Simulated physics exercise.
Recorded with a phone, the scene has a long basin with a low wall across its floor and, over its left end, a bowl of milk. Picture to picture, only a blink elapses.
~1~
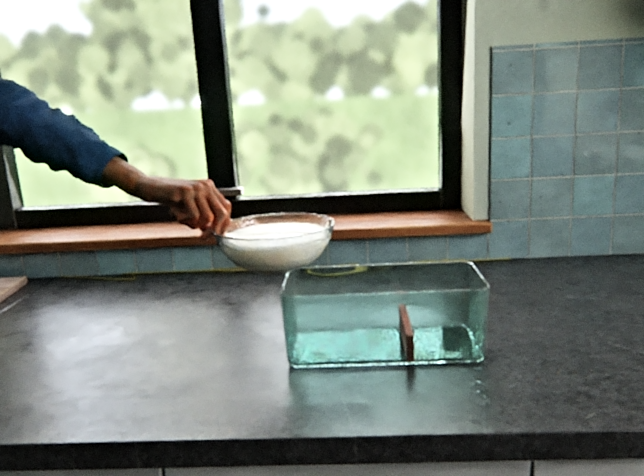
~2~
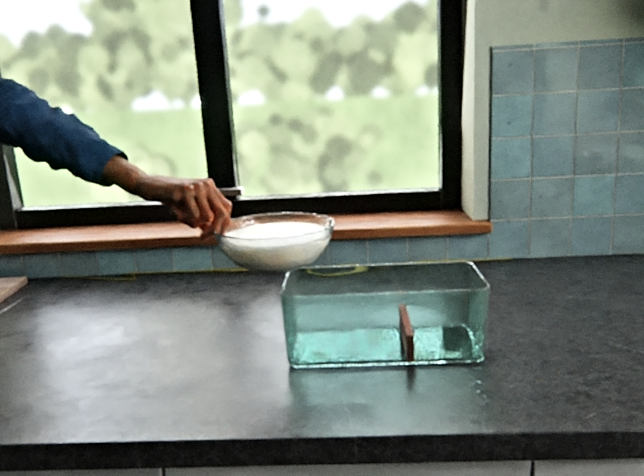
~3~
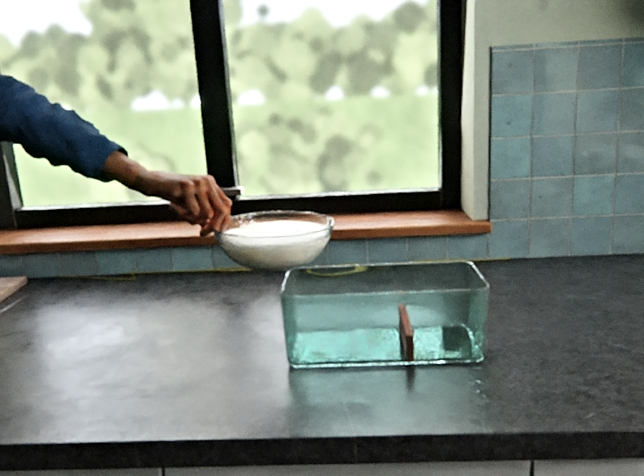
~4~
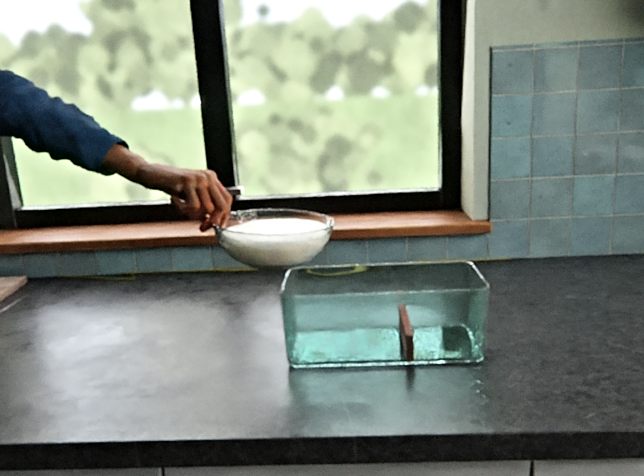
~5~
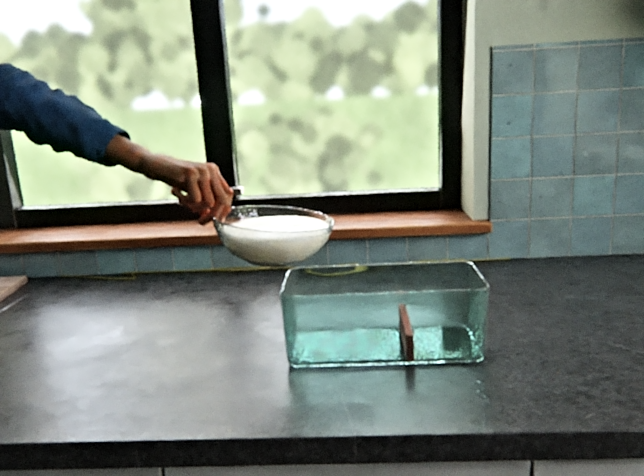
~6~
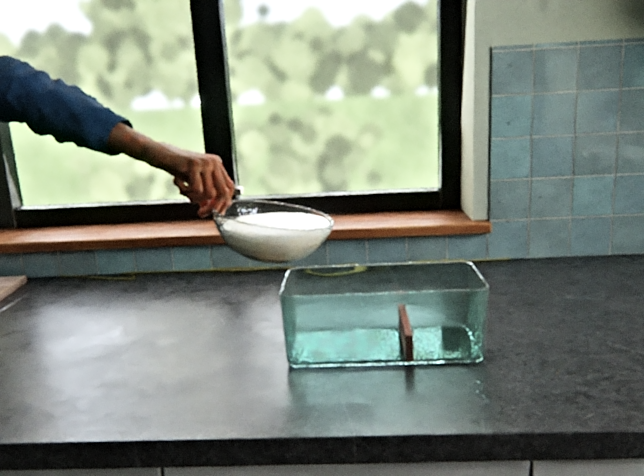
A hand in a dark blue sleeve, reaching in from the left, holds a clear glass bowl of milk nearly still, then gradually tilts it rightward by a small amount. The greenish glass basin below stays put on the dark counter, a low reddish-brown wall across its floor. The steady camera faces a kitchen window with blurred greenery outside and blue tiles at right.
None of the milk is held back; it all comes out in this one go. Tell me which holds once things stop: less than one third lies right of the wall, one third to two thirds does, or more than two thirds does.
One third to two thirds lies right of the wall.
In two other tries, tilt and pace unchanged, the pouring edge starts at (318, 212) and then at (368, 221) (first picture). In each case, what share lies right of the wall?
It comes out at around 25 percent and then around 75 percent.
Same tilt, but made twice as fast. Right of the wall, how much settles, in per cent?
Around 50 percent.
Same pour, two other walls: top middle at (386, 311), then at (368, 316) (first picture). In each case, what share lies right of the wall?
That'd be about 80 percent for the first and about 95 percent for the other.
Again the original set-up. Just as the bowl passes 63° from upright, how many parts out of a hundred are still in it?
Some 35 per cent has not yet come out.
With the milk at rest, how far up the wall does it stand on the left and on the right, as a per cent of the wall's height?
On the left it's around 40 per cent; on the right, 60 per cent.
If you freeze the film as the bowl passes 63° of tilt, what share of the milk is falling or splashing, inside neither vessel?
Estimated: 40 per cent or thereabouts.
A moment on, the tilt is 63° and 36 per cent is still to pour, 25 is left of the wall and 1 right of it.
Next, the tilt is 99° and 0 per cent is still to pour, 51 is left of the wall and 45 right of it.
Then the tilt is 109° and 0 per cent is still to pour, 56 is left of the wall and 44 right of it.
Later the tilt is 109° and 0 per cent is still to pour, 55 is left of the wall and 44 right of it.
In the end 55 per cent lies left of the wall, 44 right of it and 1 outside.
